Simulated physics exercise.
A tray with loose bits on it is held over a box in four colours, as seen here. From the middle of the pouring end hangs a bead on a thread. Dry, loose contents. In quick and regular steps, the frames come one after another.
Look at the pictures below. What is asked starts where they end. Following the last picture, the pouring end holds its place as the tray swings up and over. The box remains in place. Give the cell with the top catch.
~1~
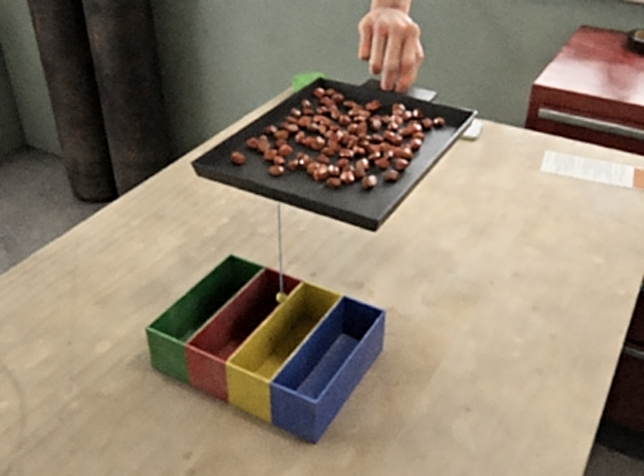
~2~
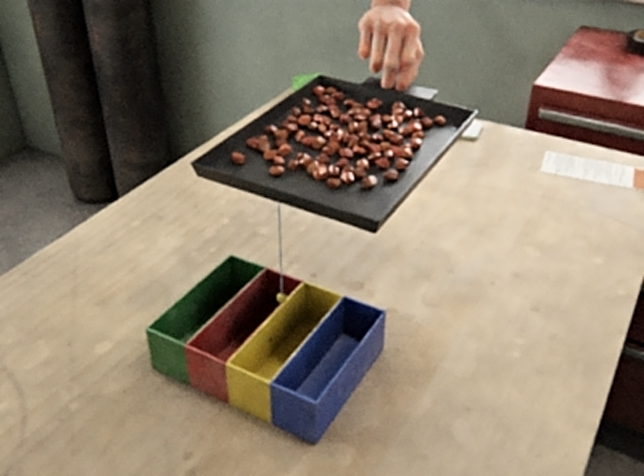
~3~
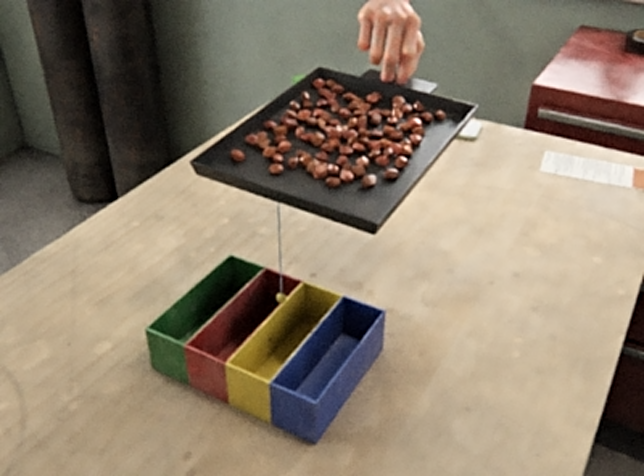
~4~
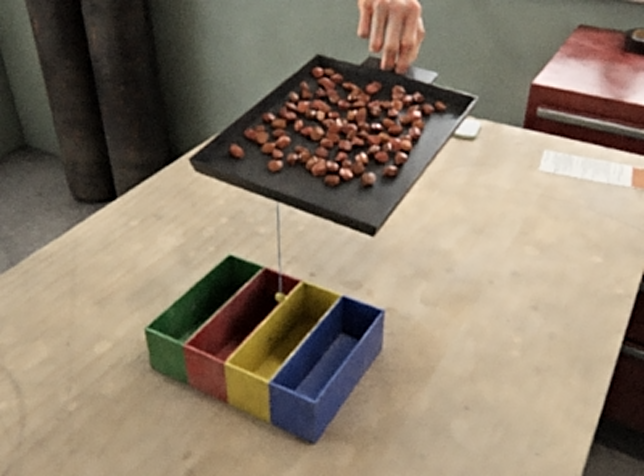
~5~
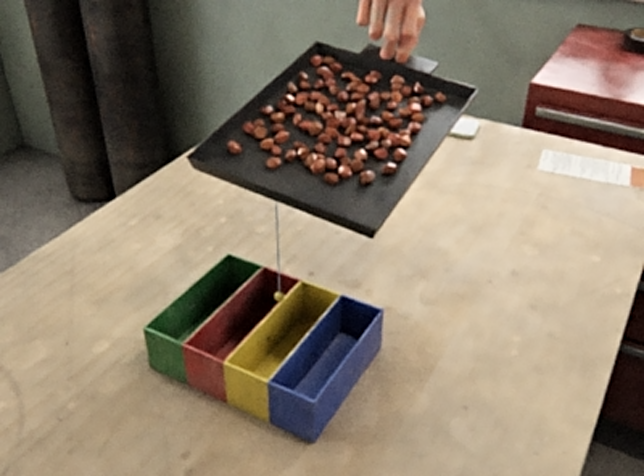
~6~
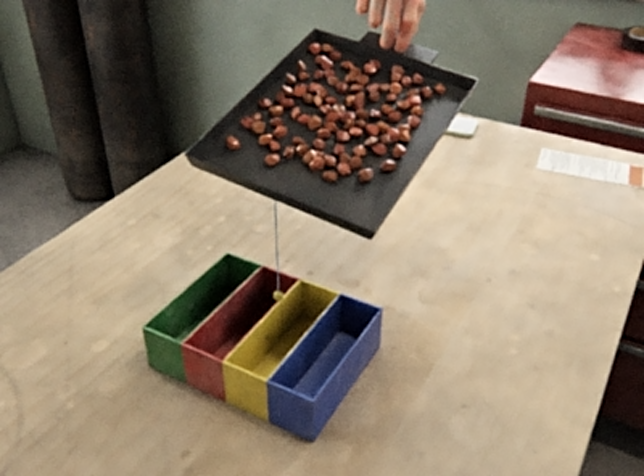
Top catch: The blue cell.
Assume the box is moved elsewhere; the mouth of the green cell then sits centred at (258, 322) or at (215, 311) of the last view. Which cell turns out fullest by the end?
Result 1: The cell in yellow; result 2: The cell in blue.
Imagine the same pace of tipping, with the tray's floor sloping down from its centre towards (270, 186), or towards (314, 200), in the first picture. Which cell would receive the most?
First: That green cell. Second: The blue one.
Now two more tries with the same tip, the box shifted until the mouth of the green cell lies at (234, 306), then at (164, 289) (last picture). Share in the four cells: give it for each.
The first comes to 90 percent and the second to 10 percent.
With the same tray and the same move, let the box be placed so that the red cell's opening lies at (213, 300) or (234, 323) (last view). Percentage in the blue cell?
You'd end up with around 20 per cent and then around 50 per cent.
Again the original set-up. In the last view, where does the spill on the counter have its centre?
(398, 412), roughly.
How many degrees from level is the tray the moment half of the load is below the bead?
Somewhere near 85°.
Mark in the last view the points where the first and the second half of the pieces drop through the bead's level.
(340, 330) for the early half, (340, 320) for the late half.
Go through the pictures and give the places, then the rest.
Corners of the pouring end near (196, 162) and (376, 217), level; middle of the load near (344, 136), bits of crushed brick; bead on its thread near (282, 298); green cell near (168, 352); red cell near (207, 370); yellow cell near (249, 389); blue cell near (293, 409), in the first picture.
Corners of the pouring end near (196, 162) and (376, 218), level; middle of the load near (344, 135), in the second picture.
Corners of the pouring end near (195, 160) and (376, 220), tipped barely, lowest at the right corner; middle of the load near (343, 131), in the third picture.
Corners of the pouring end near (193, 158) and (375, 223), tipped a little, lowest at the right corner; middle of the load near (343, 124), in the fourth picture.
Corners of the pouring end near (192, 156) and (373, 225), tipped a little, lowest at the right corner; middle of the load near (341, 117), in the fifth picture.
Corners of the pouring end near (190, 153) and (372, 227), tipped a little, lowest at the right corner; middle of the load near (340, 110); green cell near (165, 351); red cell near (204, 369); yellow cell near (246, 387); blue cell near (291, 407), in the sixth picture.
Shortly afterwards, tray tipped steeply; the bulk on the tray; only a few in the blue cell; a little falling or outside the box.
Next, tray tipped right over; a little on the tray; near a third in the blue cell; only a few in the yellow cell; near half falling or outside the box.
Some moments later, tray tipped past a quarter turn; near half in the blue cell; a little in the yellow cell; near a third falling or outside the box.
In the end, tray tipped past a quarter turn; near half in the blue cell; a little in the yellow cell; none at all in the red cell; none at all in the green cell; near a third outside the box.
